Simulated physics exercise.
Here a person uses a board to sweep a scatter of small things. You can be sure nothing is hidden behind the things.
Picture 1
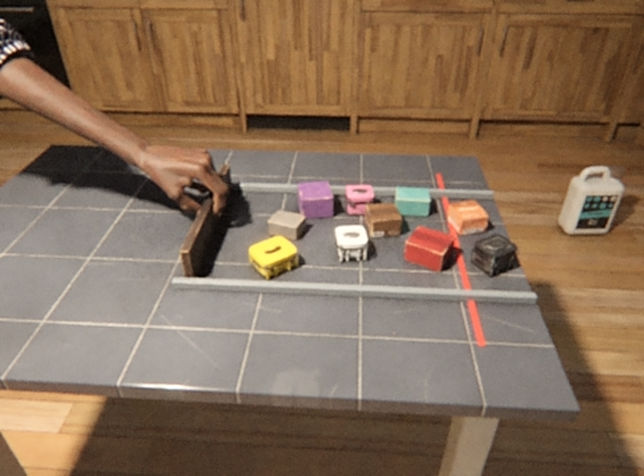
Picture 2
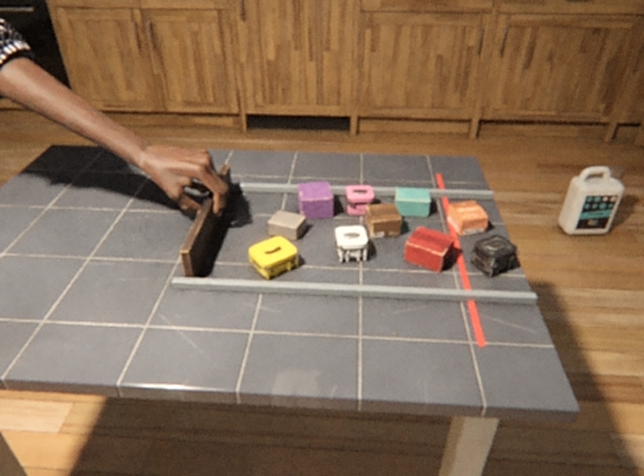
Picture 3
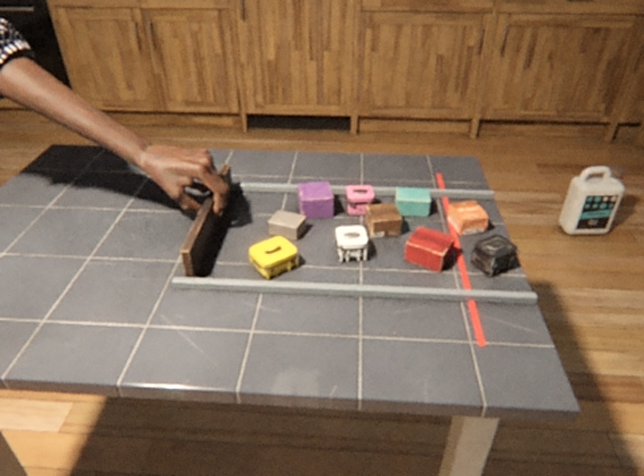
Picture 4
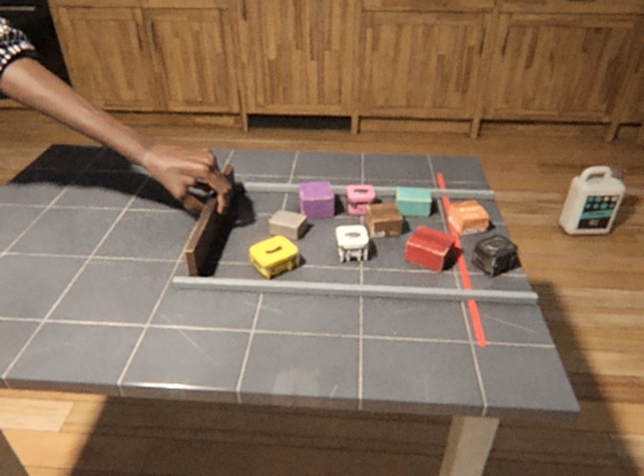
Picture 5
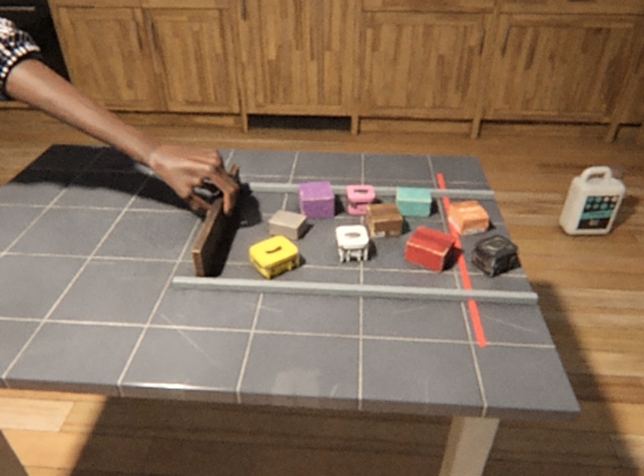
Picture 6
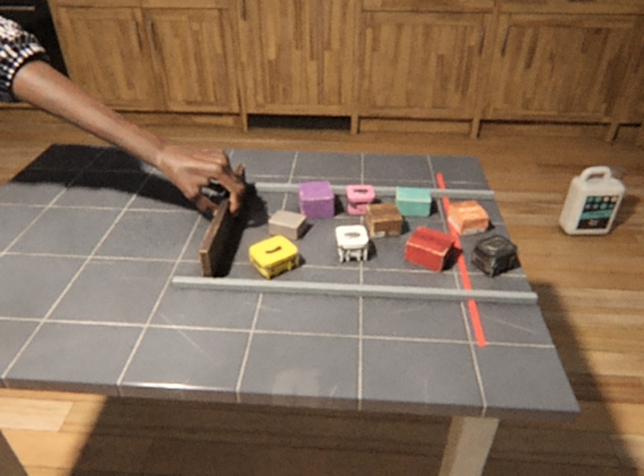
A hand holds a dark upright board at the left end of two pale rails on a gray tiled table, at first keeping it almost still. Then the hand slides the board slightly to the right, toward the scattered small colored cases and boxes, which stay in place around the red strip.
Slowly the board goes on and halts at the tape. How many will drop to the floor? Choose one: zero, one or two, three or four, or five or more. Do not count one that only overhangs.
Three or four.
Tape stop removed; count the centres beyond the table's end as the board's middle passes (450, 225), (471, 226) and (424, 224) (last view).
Respectively, 3, 6 and 0.
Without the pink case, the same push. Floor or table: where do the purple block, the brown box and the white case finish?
In that case the purple block stays where it is, the brown box stays where it is, the white case stays where it is.
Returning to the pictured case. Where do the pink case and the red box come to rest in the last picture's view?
They finish at roughly (497, 205) and (516, 258) respectively.
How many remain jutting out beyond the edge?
That'd be 3.
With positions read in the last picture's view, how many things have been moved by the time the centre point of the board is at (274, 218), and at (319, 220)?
I make it 2 at the first spot and 5 at the other.
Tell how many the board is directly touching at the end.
It ends up touching 4.
A little later, none off yet; black case at rest near (494, 255); orange box at rest near (468, 217); red box at rest near (430, 249).
Next, none off yet; black case at rest near (494, 255); orange box moving near (471, 219); red box shifted a little near (442, 251).
When it is over, the number that fall off is three or four; down, turquoise block, orange box and black case.
